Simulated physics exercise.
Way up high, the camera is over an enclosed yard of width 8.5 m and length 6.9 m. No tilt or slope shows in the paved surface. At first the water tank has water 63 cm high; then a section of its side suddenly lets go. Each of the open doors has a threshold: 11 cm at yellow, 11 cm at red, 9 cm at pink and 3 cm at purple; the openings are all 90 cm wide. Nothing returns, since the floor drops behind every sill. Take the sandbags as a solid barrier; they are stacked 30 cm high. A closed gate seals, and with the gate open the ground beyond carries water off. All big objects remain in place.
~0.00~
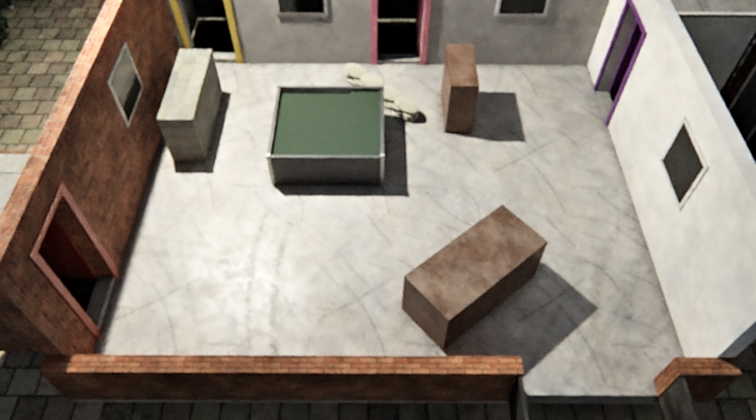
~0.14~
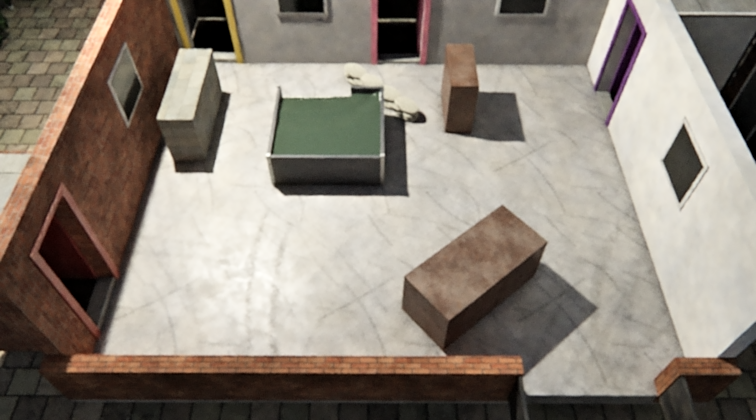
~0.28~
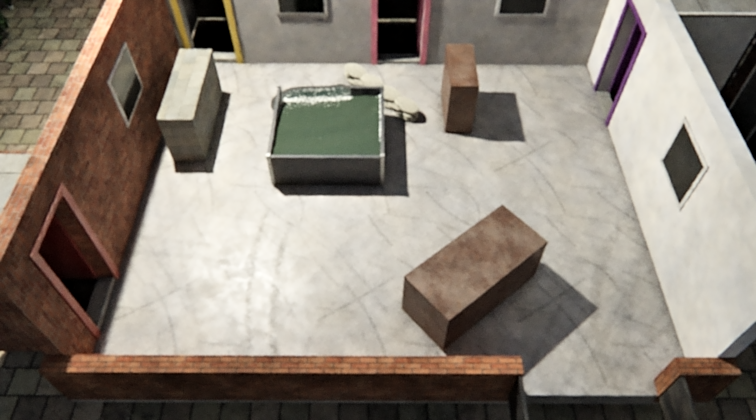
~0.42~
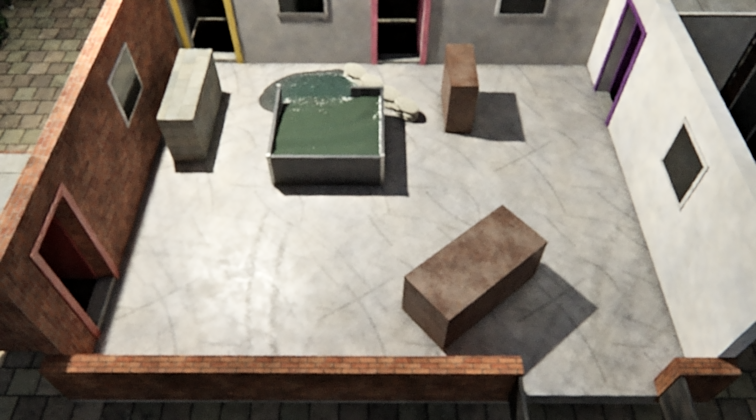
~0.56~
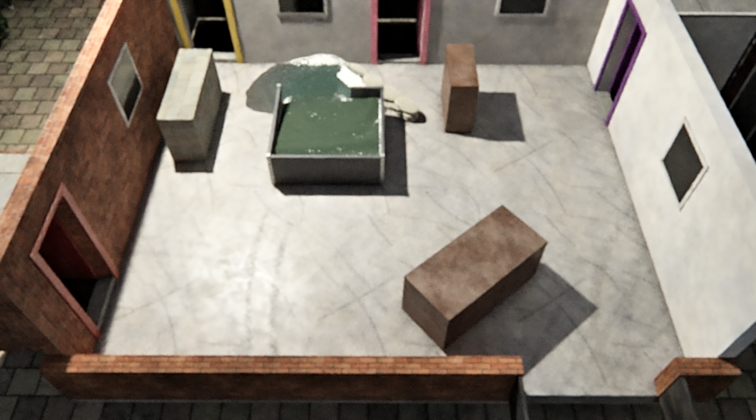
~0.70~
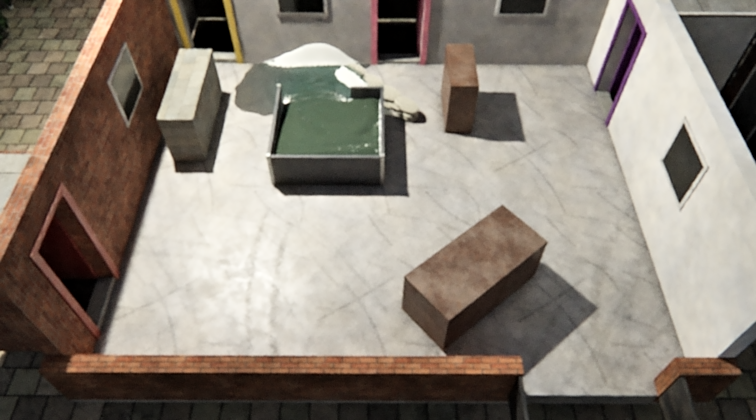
An enclosed yard with a pale, veined paved floor is seen from high above, between a brick wall on the left and a white wall on the right. A tank of dark green water stands near the back, with a pale cabinet to its left, cream sandbags behind, and two brown blocks to the right. The far side opens and water pours out, spreading backward and leftward across the floor, while the camera stays still.
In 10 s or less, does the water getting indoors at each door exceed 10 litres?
Yellow door: Exceeds it; red door: Does not exceed it; pink door: Does not exceed it; purple door: Exceeds it.
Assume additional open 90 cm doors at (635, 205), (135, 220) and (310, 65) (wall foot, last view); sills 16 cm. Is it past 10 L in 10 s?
In turn: Short of it, short of it, beyond it.
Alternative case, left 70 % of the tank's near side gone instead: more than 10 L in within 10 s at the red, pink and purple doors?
Then: Red over, pink not over, purple not over.
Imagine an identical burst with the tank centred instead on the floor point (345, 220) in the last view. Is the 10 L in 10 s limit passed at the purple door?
Purple: Within limit.
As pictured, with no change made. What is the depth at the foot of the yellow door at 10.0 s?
Roughly 7.5 centimetres.
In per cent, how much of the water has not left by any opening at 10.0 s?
Around 90 percent of the water.
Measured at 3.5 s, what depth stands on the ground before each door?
Depths in centimetres - yellow: 24, red: 2, pink: 4, purple: 6.
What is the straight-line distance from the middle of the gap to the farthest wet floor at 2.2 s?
About 4.2 m.
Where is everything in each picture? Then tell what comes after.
The first picture shows still water, 63 cm deep, in the water tank at (328, 123).
In the second picture, the front is at a hidden place, 0.7 m from the gap on the water tank's far side; 0.3 m2 of floor is under water; 63 cm left at the back of the water tank.
In the third picture, water pours out on the water tank's far side and has run 1.0 m, to a hidden place; typically 10 cm deep outside, 63 cm at the water tank's back.
In the fourth picture, the front is at (339, 72), 1.4 m from the gap on the water tank's far side; 2.1 m2 of floor is under water; 62 cm left at the back of the water tank.
In the fifth picture, the front is at (282, 65), 1.8 m from the gap on the water tank's far side; 2.9 m2 of floor is under water; 54 cm left at the back of the water tank.
In the sixth picture, the front is at (259, 65), 2.1 m from the gap on the water tank's far side; 3.2 m2 of floor is under water; 53 cm left at the back of the water tank.
After 1.4 s water covers 10 % of the floor and is deepest (47 cm) near (322, 65); yellow door 11 cm at the sill, 0 L in, red door not reached, pink door 6 cm at the sill, 0 L in, purple door not reached.
After 2.2 s water covers 20 % of the floor and is deepest (44 cm) near (180, 81); yellow door 14 cm at the sill, 2 L in, red door not reached, pink door 7 cm at the sill, 0 L in, purple door not reached.
After 3.5 s water covers 35 % of the floor and is deepest (29 cm) near (211, 64); yellow door 24 cm at the sill, 62 L in, red door 2 cm at the sill, 0 L in, pink door 4 cm at the sill, 0 L in, purple door 6 cm at the sill, 1 L in.
After 6.0 s water covers 60 % of the floor and is deepest (16 cm) near (185, 64); yellow door 16 cm at the sill, 156 L in, red door 2 cm at the sill, 0 L in, pink door 2 cm at the sill, 0 L in, purple door 4 cm at the sill, 19 L in.
After 10.0 s water covers 75 % of the floor and is deepest (9 cm) near (434, 378); yellow door 7 cm at the sill, 168 L in, red door 8 cm at the sill, 0 L in, pink door 2 cm at the sill, 0 L in, purple door 2 cm at the sill, 20 L in.
